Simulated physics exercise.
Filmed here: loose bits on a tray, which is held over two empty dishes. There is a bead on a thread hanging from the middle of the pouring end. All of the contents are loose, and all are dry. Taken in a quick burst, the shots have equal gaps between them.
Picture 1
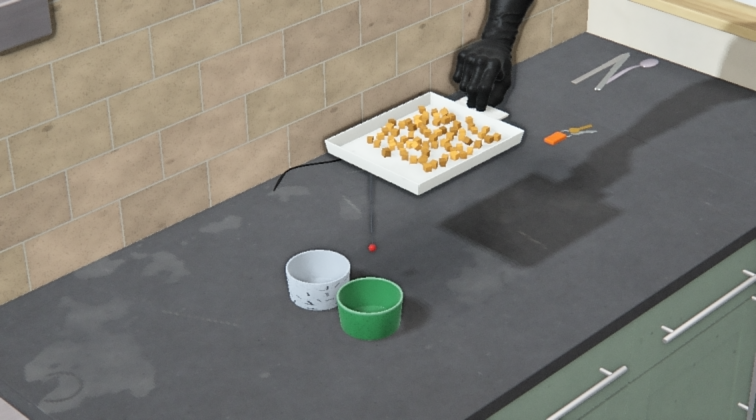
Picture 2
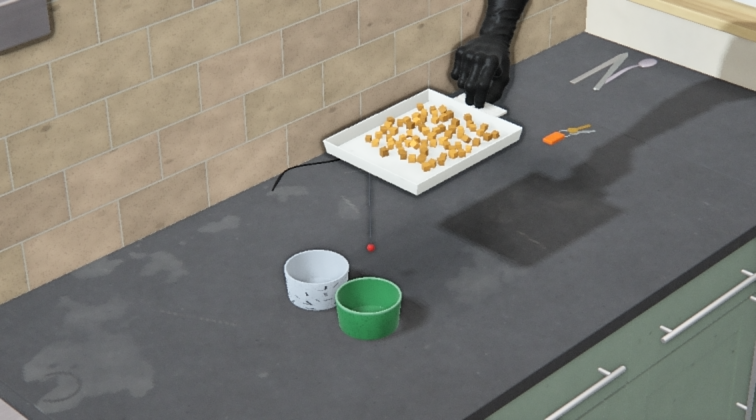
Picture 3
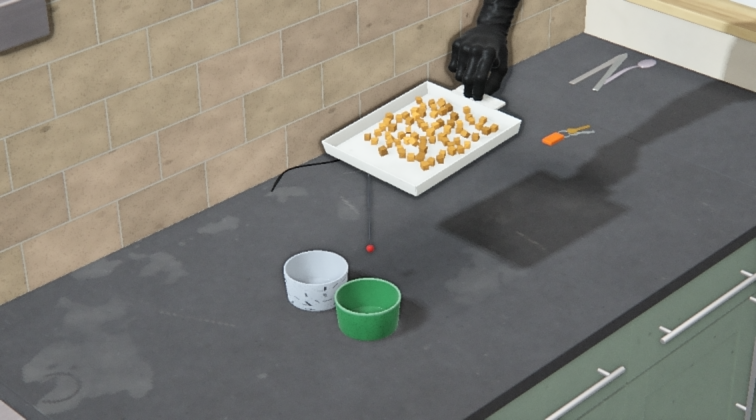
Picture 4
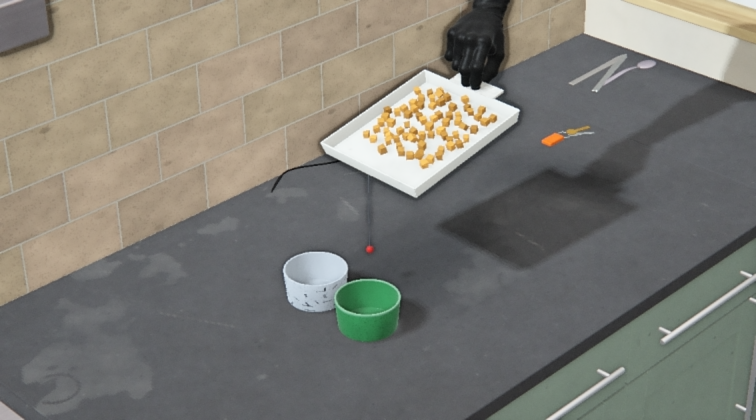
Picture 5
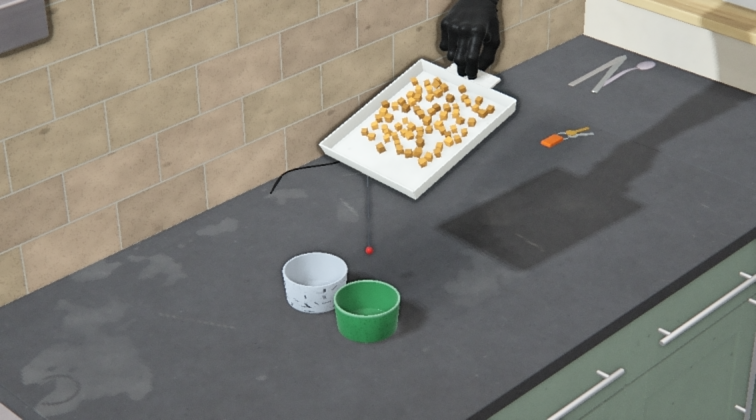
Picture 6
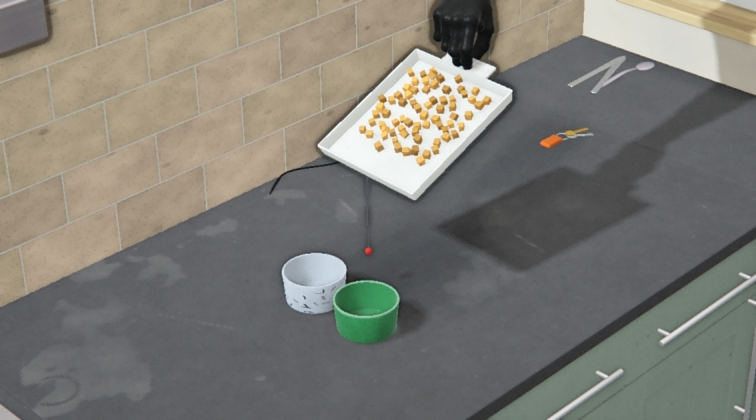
A black-gloved hand tilts a white tray of croutons gradually steeper above two empty dishes.
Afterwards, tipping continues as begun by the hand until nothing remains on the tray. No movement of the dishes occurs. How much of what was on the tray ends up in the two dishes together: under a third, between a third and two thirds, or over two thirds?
Misses below a third.
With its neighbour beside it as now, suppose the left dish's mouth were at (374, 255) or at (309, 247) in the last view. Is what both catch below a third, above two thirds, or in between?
Under a third, then in the middle band.
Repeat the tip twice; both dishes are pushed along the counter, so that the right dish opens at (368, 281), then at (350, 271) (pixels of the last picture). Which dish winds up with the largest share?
In order: The right-hand one. Then: The right-hand one.
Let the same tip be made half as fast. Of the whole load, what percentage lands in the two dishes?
That comes to about 70 in every hundred.
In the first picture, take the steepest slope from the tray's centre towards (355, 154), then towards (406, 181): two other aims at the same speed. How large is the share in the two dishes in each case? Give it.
First case: 10 %; second case: 10 %.
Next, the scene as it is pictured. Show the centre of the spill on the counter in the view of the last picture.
Somewhere about (359, 300), I'd say.
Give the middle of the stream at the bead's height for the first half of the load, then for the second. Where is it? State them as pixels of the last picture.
The first part passes (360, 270); everything after passes (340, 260).
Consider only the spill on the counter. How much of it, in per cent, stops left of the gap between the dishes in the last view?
Around 20 percent of the pieces.
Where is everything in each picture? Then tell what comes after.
Corners of the pouring end at (329, 141) and (418, 183), level; middle of the load at (433, 139), croutons; left dish at (295, 291); right dish at (347, 320); bead on its thread at (373, 248), in the first picture.
Corners of the pouring end at (327, 141) and (417, 183), level; middle of the load at (432, 137), in the second picture.
Corners of the pouring end at (326, 141) and (416, 184), tipped barely, level across its low end; middle of the load at (431, 133), in the third picture.
Corners of the pouring end at (325, 142) and (414, 186), tipped a little, level across its low end; middle of the load at (429, 127), in the fourth picture.
Corners of the pouring end at (323, 144) and (413, 189), tipped clearly, level across its low end; middle of the load at (427, 121), in the fifth picture.
Corners of the pouring end at (321, 145) and (412, 191), tipped clearly, level across its low end; middle of the load at (424, 116), a small part on the move; left dish at (292, 294); right dish at (343, 324), in the sixth picture.
Soon after the last picture, tray tipped steeply; nearly all on the tray; a stray few in the air.
A little later, tray tipped past a quarter turn; about two thirds on the tray; a small part in the right dish; a small part in the left dish; a small part outside both; a small part in the air.
Later still, tray tipped past a quarter turn; about a third in the right dish; about a third in the left dish; about a quarter outside both.
At rest, tray tipped past a quarter turn; about a third in the right dish; about a third in the left dish; about a quarter outside both.
